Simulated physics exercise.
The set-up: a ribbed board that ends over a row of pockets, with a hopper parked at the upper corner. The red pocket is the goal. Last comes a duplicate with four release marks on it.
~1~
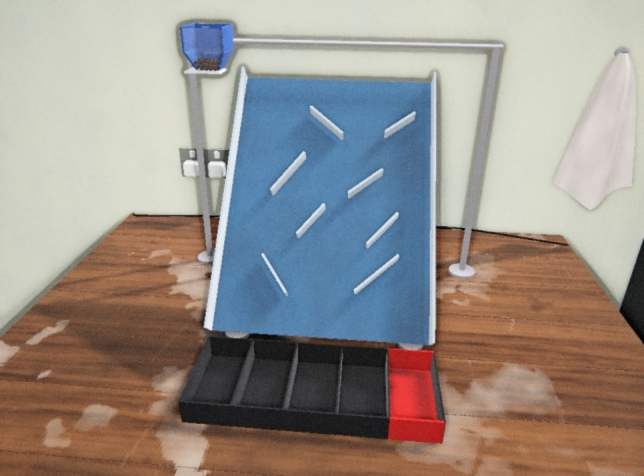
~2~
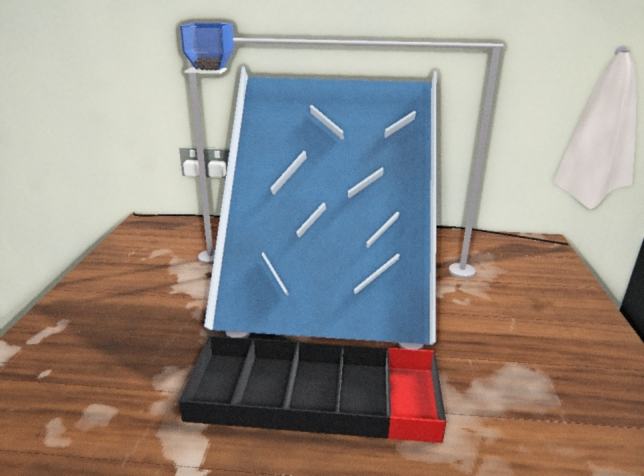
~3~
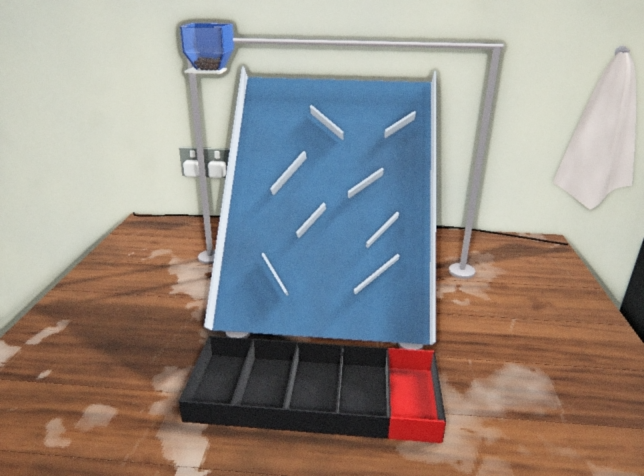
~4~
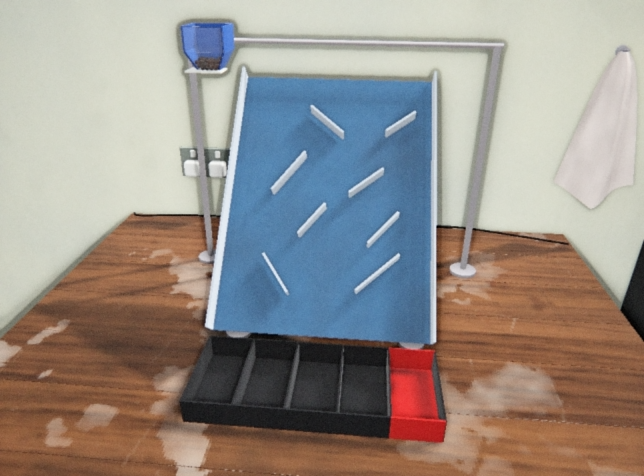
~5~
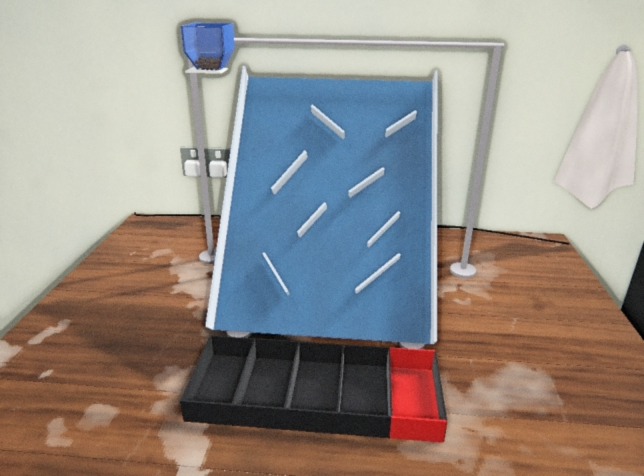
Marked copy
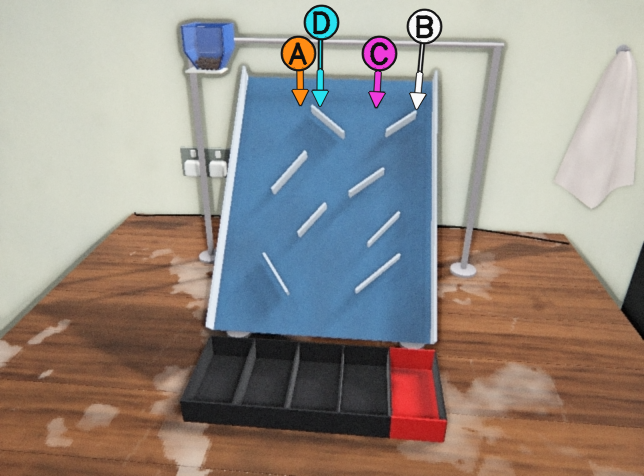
A blue ribbed board stands over a row of black and red pockets, and nothing moves.
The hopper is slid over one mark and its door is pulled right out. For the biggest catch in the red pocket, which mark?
Mark B.
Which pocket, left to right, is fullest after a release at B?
The fifth.
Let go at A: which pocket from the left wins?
It is the first one.
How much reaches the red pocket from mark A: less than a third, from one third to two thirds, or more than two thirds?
Less than a third.
On the marked copy, mark A meets the board at (300, 99); mark B meets the board at (417, 103); mark C meets the board at (376, 101); mark D meets the board at (320, 100).
With A, none at all in the red pocket, the bulk in other pockets, close to a quarter outside the box.
With B, close to a third in the red pocket, close to a third in other pockets, close to a quarter outside the box.
With C, none at all in the red pocket, the bulk in other pockets, a small share outside the box.
With D, only a few in the red pocket, the bulk in other pockets, close to a quarter outside the box.
